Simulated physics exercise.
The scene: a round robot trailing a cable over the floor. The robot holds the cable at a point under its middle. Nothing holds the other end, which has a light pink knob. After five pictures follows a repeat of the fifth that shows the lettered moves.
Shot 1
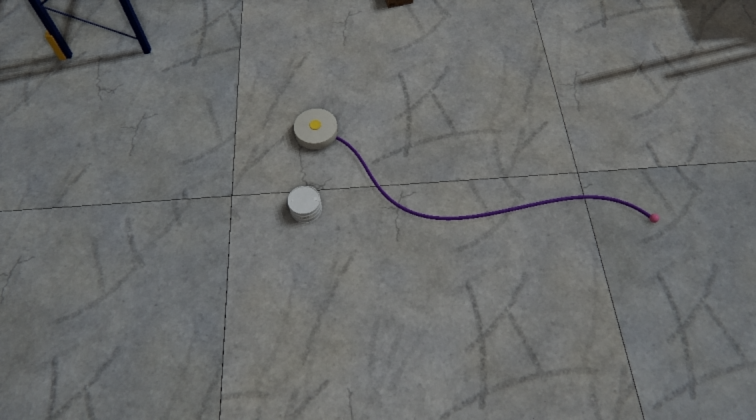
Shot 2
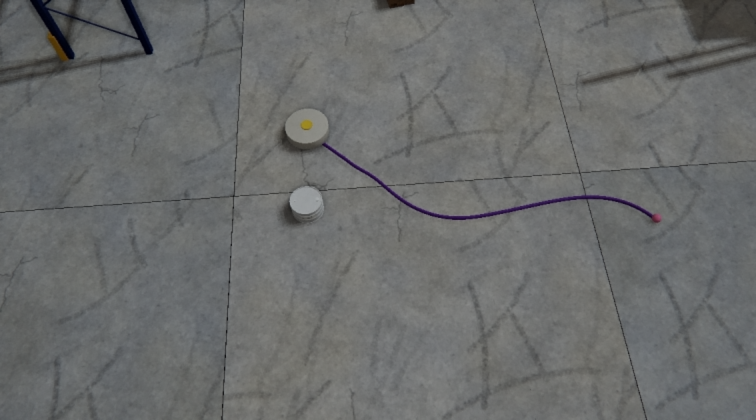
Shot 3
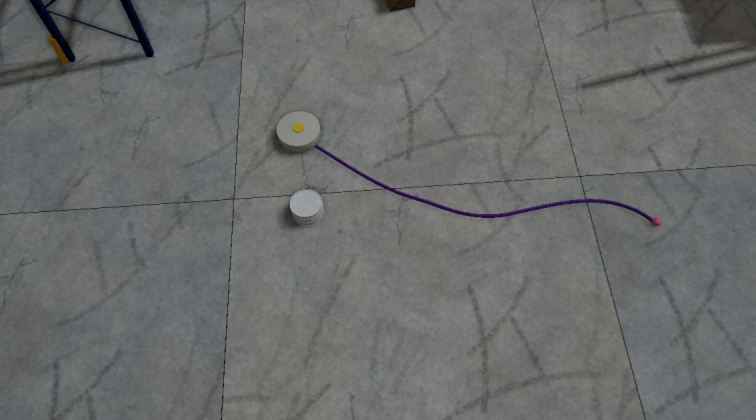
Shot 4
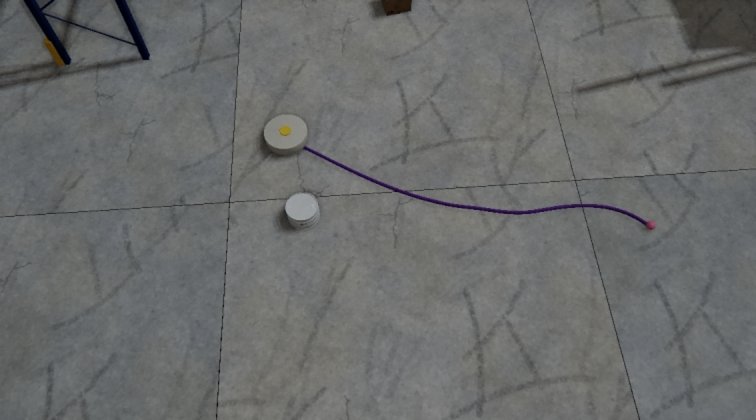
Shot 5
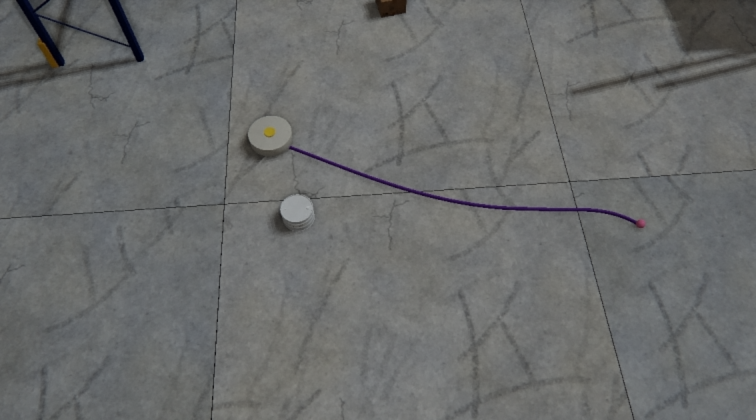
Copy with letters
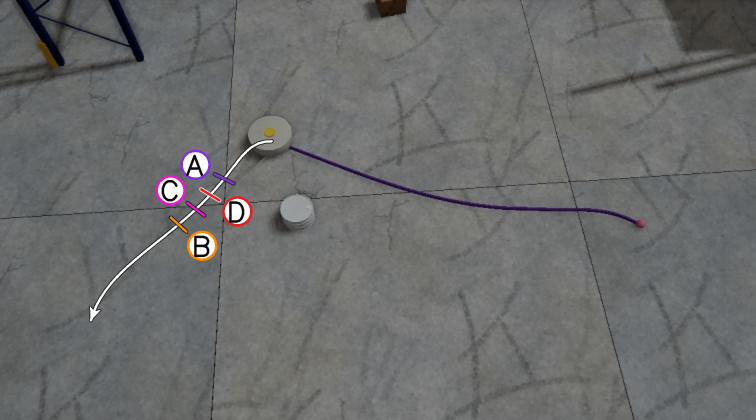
A round robot moves left across the floor, pulling a purple cable straighter behind it.
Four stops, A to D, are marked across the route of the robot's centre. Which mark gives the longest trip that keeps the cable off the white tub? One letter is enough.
Mark B.
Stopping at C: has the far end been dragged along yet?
By then, yes.
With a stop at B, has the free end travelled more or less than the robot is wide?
More.
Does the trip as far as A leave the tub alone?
Yes.
On the marked copy, A at (224, 179); B at (179, 225); C at (196, 209); D at (210, 195); the route from (272, 141) via (185, 220) to (91, 321).
Following B. Soon after the start, robot (235, 158), middle of the cable (424, 188), free end (616, 216).
Later, robot (207, 192), middle of the cable (403, 186), free end (594, 213).
In the end, robot (176, 220), middle of the cable (375, 193), free end (567, 209); nothing has been touched.
As for the rest, A is safe but short; C is safe but short; D is safe but short.
